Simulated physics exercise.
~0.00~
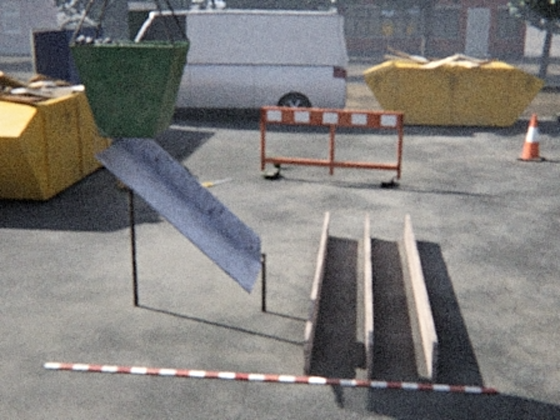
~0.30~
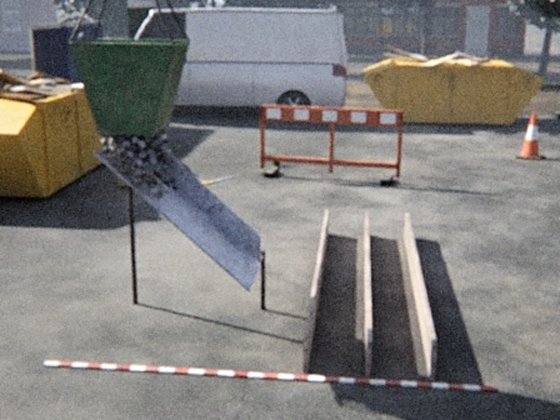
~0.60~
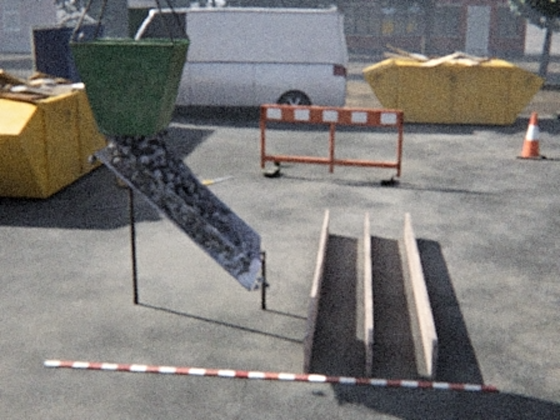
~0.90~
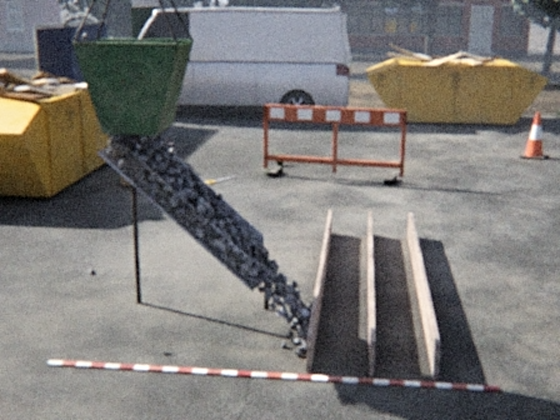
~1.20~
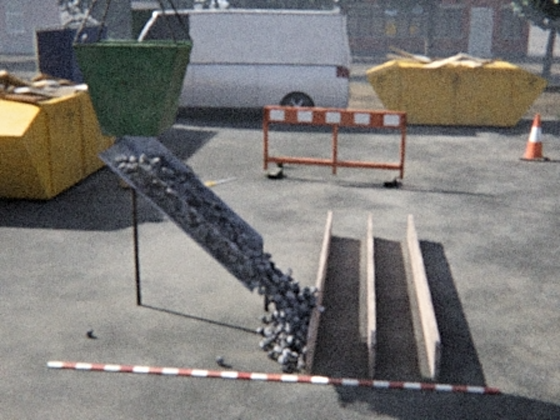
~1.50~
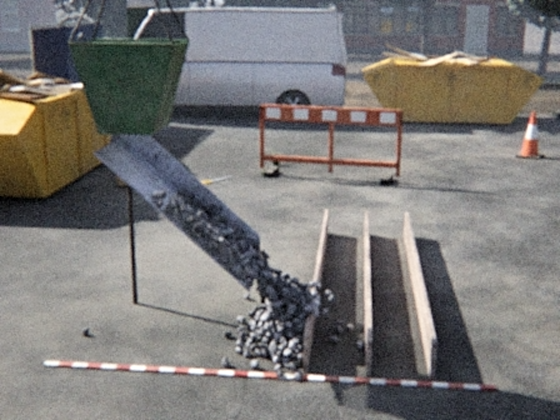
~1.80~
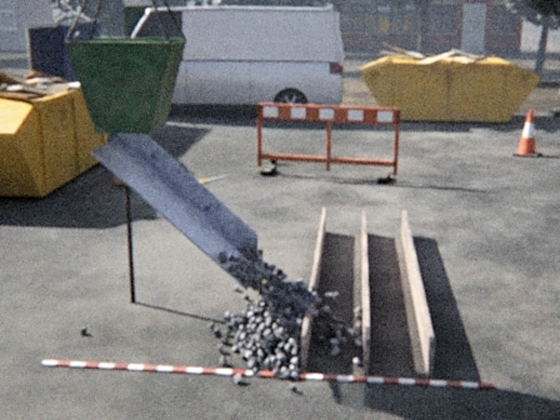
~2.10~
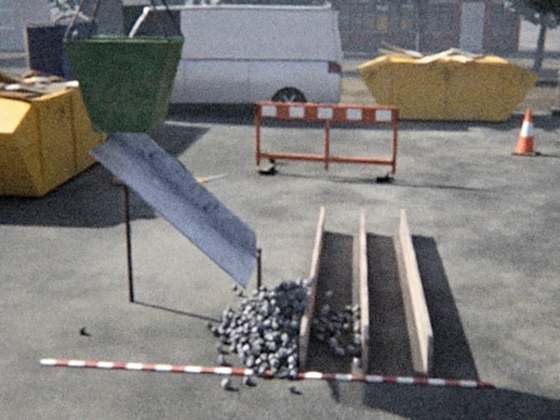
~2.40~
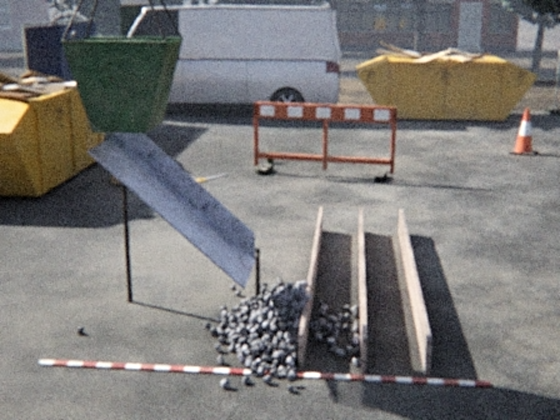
Grey stones poured from the bottom of a hanging green skip, slid down a sloping steel chute and tumbled onto the ground, where most settled in a heap left of the wooden planks, with a few ending up in the left bay.
